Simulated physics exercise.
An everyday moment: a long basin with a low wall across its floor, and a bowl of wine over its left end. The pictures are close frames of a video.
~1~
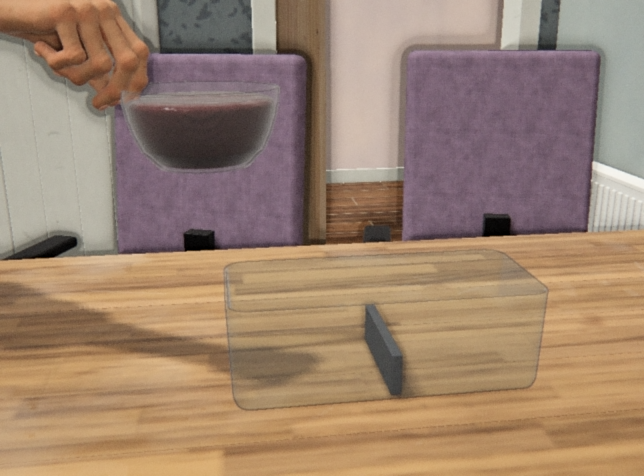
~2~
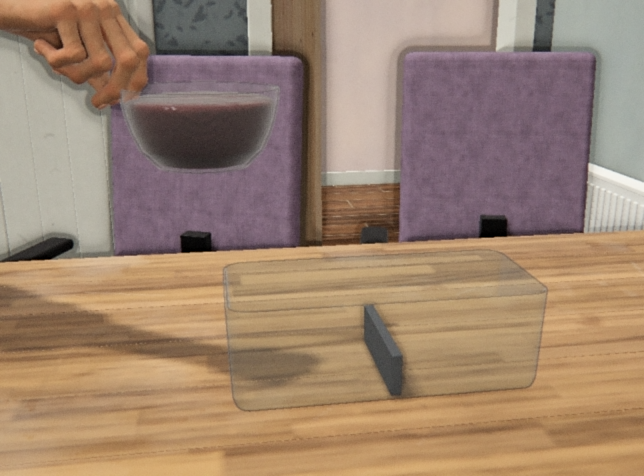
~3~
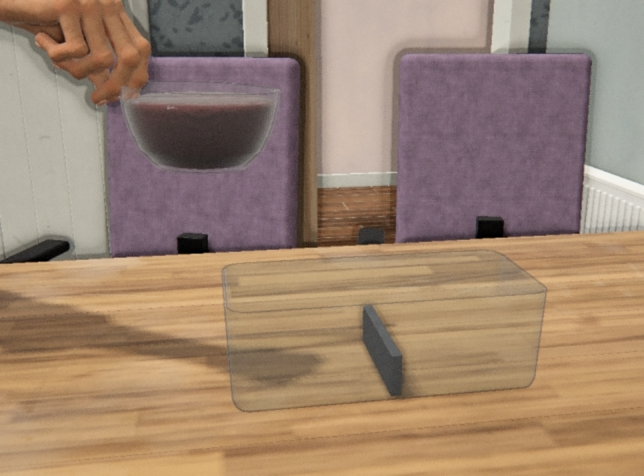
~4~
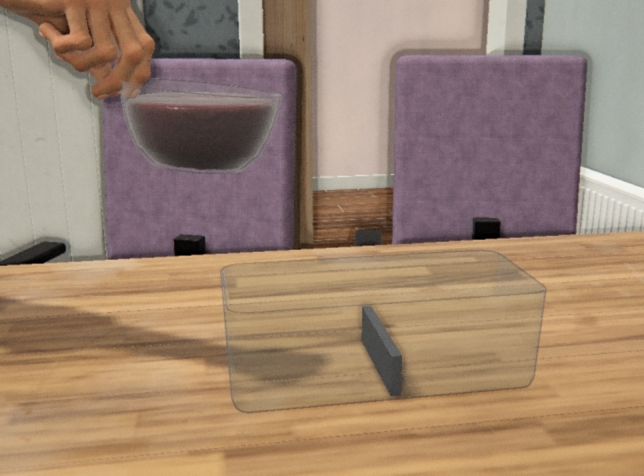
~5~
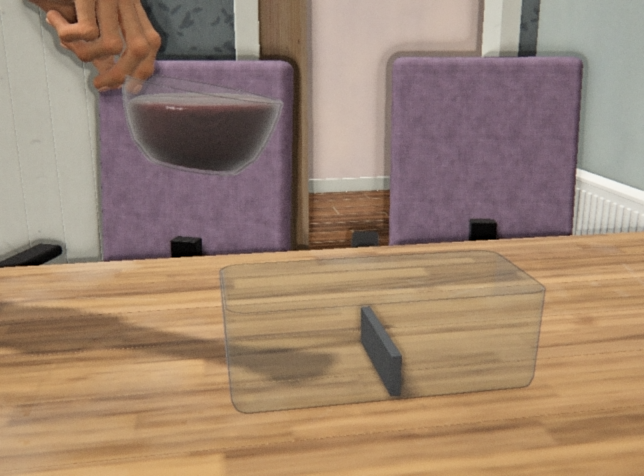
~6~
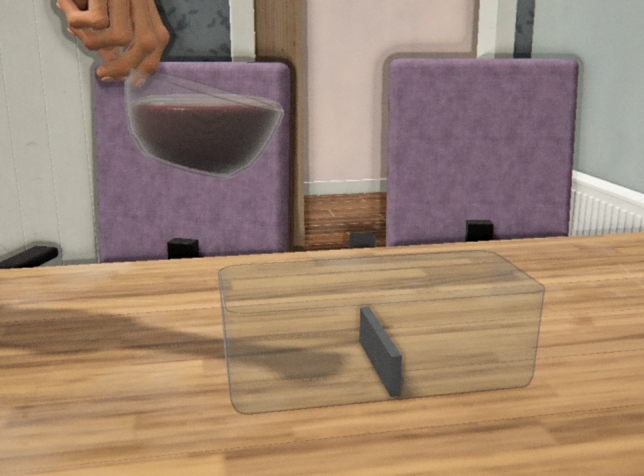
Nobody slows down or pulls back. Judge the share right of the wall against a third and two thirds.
In the end not even a third is right of the wall.
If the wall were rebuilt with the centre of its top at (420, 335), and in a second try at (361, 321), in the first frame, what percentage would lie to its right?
In turn 15 and 35 in a hundred.
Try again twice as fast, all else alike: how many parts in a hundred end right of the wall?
Close to 15 per cent.
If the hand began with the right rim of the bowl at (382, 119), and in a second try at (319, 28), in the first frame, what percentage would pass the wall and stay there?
About 90 and 65 per cent.
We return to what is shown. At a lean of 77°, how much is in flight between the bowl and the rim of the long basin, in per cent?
Some 40 per cent.
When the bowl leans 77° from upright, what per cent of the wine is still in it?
About 30 per cent.
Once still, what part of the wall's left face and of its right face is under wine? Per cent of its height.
Near 70 on the left, 10 on the right.
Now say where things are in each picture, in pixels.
Tilt 0°; pouring edge (278, 88); surface from (126, 100) to (275, 99); the long basin's rim runs from (226, 288) to (524, 271); the wall's top is at (383, 329), in the first picture.
Tilt 1°; pouring edge (278, 89); surface from (126, 100) to (274, 99), in the second picture.
Tilt 3°; pouring edge (278, 92); surface from (125, 100) to (274, 100), in the third picture.
Tilt 6°; pouring edge (279, 97); surface from (127, 100) to (275, 101), in the fourth picture.
Tilt 11°; pouring edge (281, 104); surface from (128, 100) to (278, 102), in the fifth picture.
Tilt 17°; pouring edge (282, 112); surface from (129, 102) to (281, 107); 1 per cent is over the edge, in the sixth picture.
A moment on, the bowl is tipped on its side and 30 per cent is still to pour, 29 is left of the wall and 2 right of it.
Next, the bowl is tipped right over and 0 per cent is still to pour, 88 is left of the wall and 4 right of it.
Then the bowl is tipped right over and 0 per cent is still to pour, 91 is left of the wall and 7 right of it.
Later the bowl is tipped right over and 0 per cent is still to pour, 91 is left of the wall and 7 right of it.
At rest 91 per cent lies left of the wall, 7 right of it and 3 outside.
